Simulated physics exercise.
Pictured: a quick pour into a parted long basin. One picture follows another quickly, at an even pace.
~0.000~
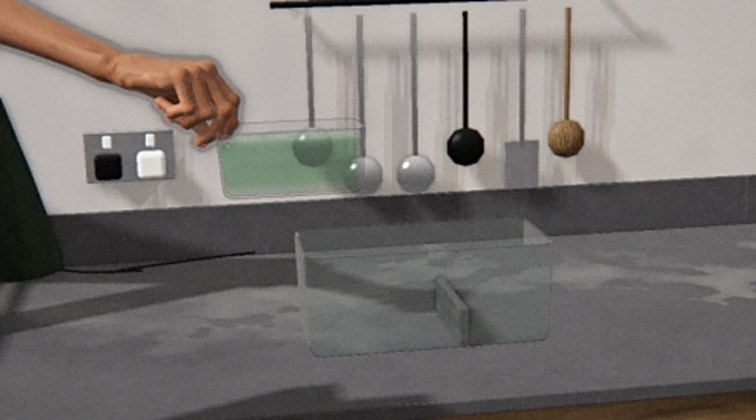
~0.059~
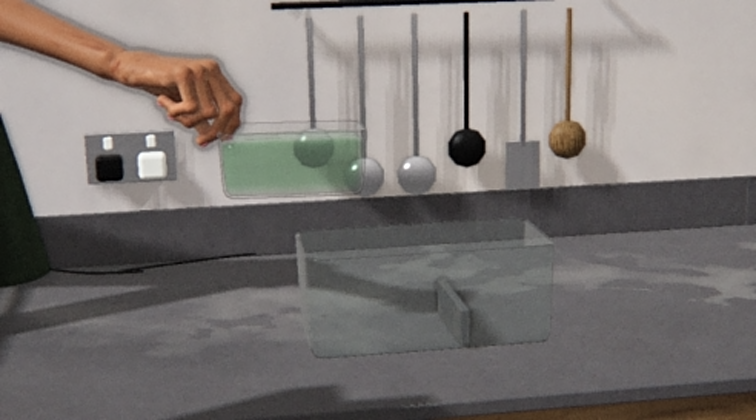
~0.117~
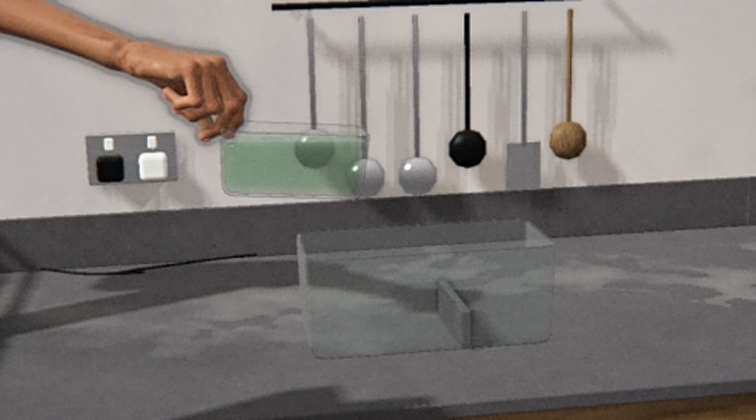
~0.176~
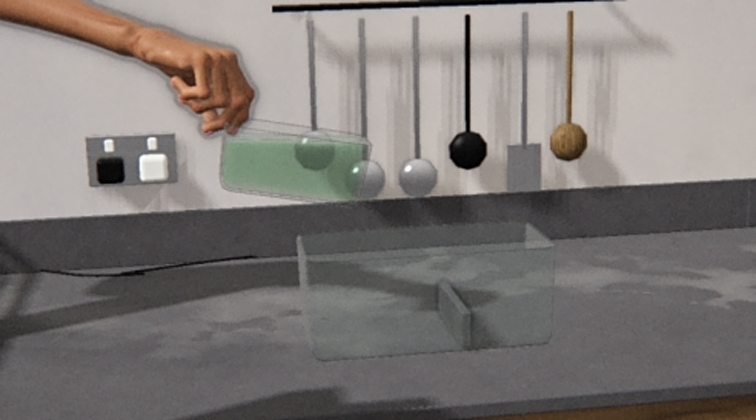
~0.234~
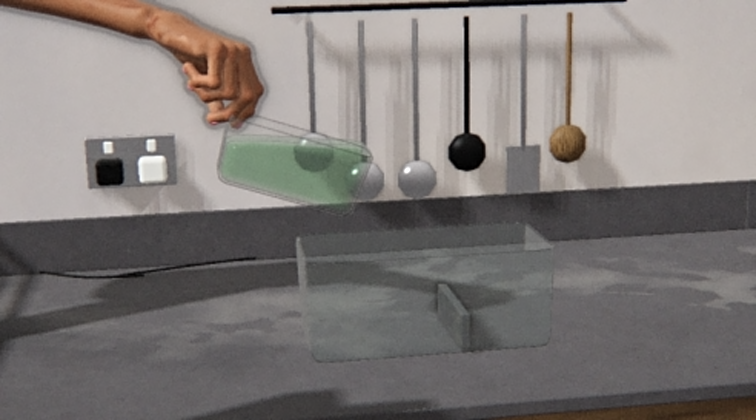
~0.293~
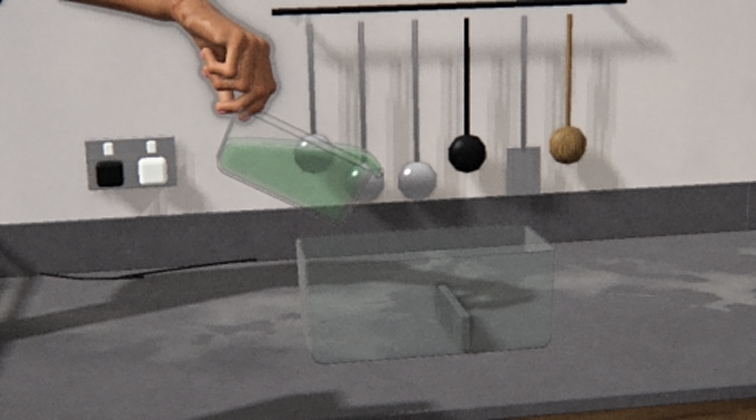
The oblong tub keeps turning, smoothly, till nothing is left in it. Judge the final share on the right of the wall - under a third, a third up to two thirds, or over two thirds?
Short of a third.
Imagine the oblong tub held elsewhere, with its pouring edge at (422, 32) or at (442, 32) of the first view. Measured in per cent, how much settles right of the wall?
Roughly 55 % the first time and roughly 65 % the second.
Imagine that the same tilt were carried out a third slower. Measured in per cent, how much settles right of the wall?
Near 5 in a hundred.
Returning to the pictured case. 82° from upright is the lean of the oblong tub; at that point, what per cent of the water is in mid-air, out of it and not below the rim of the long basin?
About 30 %.
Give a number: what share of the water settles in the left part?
That works out near 90 in every hundred.
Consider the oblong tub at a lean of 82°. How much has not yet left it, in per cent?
Amount still in: Approx. 25 %.
A moment on, the oblong tub is tipped on its side and 23 per cent is still to pour, 48 is left of the wall and 0 right of it.
Next, the oblong tub is tipped on its side and 5 per cent is still to pour, 86 is left of the wall and 3 right of it.
Then the oblong tub is tipped on its side and 1 per cent is still to pour, 88 is left of the wall and 7 right of it.
Later the oblong tub is tipped on its side and 0 per cent is still to pour, 89 is left of the wall and 7 right of it.
Finally, 89 per cent lies left of the wall, 7 right of it and 3 outside.
